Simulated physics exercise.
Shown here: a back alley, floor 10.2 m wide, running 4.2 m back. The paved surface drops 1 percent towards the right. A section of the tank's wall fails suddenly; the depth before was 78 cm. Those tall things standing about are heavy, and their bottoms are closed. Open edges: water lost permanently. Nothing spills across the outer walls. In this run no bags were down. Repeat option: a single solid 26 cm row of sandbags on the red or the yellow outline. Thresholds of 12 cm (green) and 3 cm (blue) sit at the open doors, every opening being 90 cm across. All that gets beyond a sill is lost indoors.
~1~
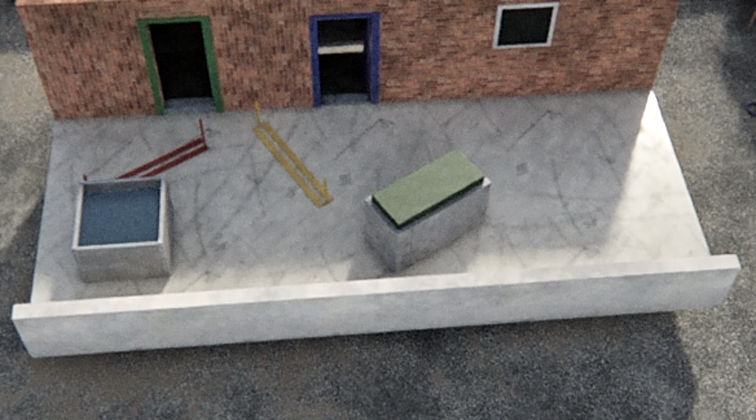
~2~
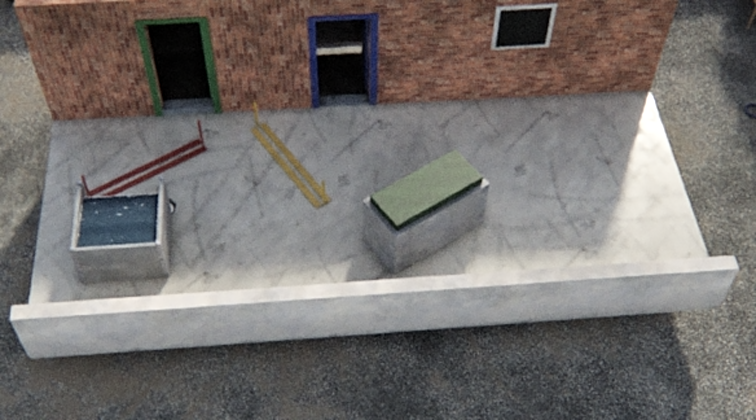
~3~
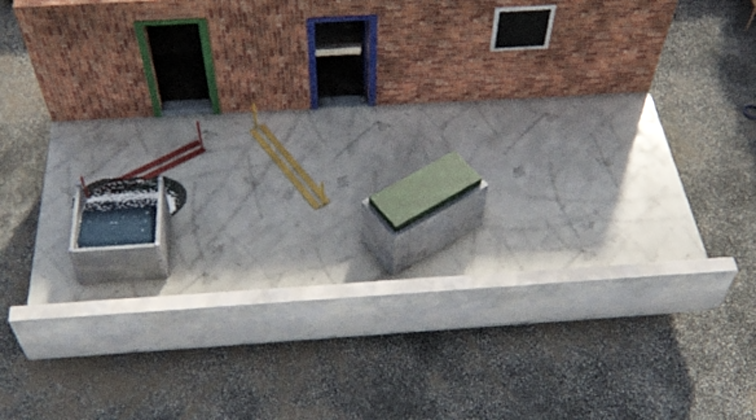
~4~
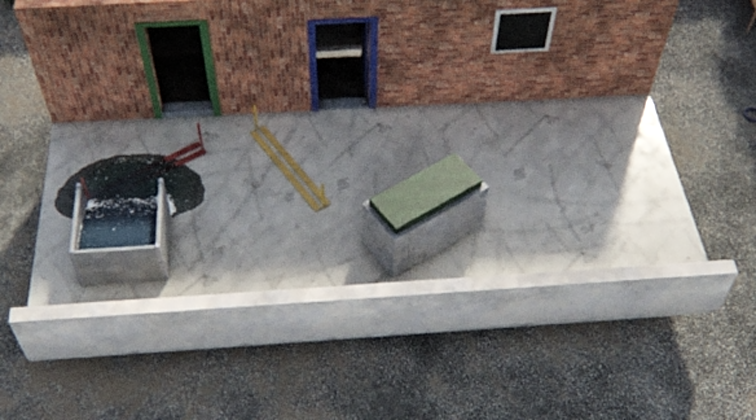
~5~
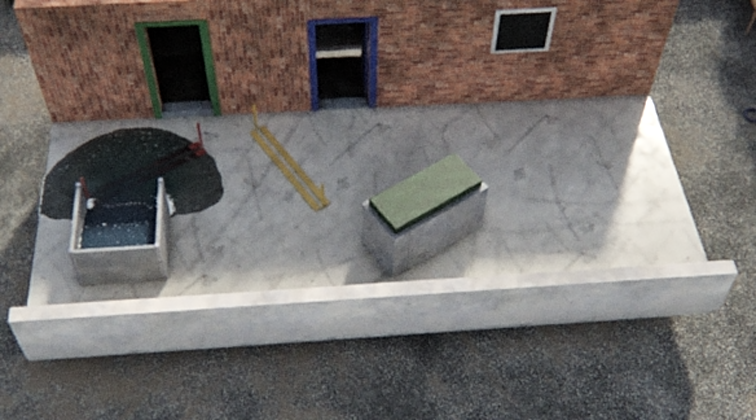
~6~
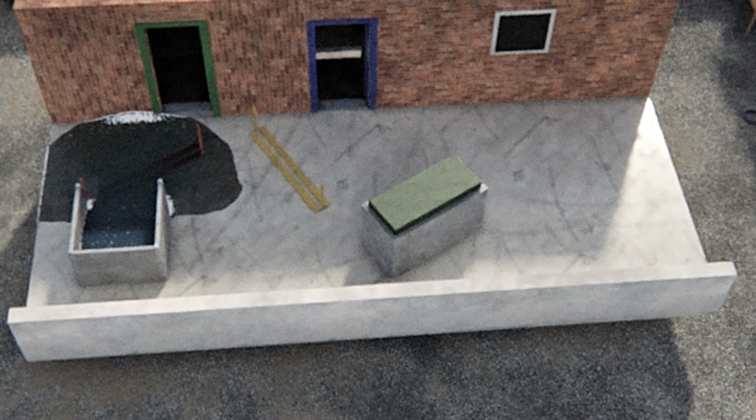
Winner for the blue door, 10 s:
Yellow mark.
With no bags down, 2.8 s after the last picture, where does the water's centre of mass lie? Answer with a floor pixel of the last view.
Centre of water: Approx. (228, 160).
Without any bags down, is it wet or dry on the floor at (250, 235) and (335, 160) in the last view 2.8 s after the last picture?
Point 1: Unwetted; point 2: Submerged.
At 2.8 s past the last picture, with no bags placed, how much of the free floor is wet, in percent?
Wet fraction: Around 35 %.
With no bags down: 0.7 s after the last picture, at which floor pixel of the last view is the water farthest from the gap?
(295, 116).
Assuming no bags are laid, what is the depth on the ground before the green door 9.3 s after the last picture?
Some 2.0 cm.
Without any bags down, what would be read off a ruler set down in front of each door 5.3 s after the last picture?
In cm: Green 4, blue 2.
Then, 0.7 s after the last picture water covers 15 % of the floor and is deepest (36 cm) near (130, 124) in the run without bags; in at the blue door, 0 L with no bags, 0 L with the row on red, 0 L on yellow.
Then, 1.5 s after the last picture water covers 20 % of the floor and is deepest (20 cm) near (213, 120) in the run without bags; in at the blue door, 0 L with no bags, 9 L with the row on red, 0 L on yellow.
Then, 2.8 s after the last picture water covers 35 % of the floor and is deepest (10 cm) near (140, 131) in the run without bags; in at the blue door, 2 L with no bags, 18 L with the row on red, 1 L on yellow.
Then, 5.3 s after the last picture water covers 55 % of the floor and is deepest (5 cm) near (391, 225) in the run without bags; in at the blue door, 3 L with no bags, 20 L with the row on red, 1 L on yellow.
Then, 9.3 s after the last picture water covers 45 % of the floor and is deepest (3 cm) near (401, 216) in the run without bags; in at the blue door, 3 L with no bags, 21 L with the row on red, 1 L on yellow.
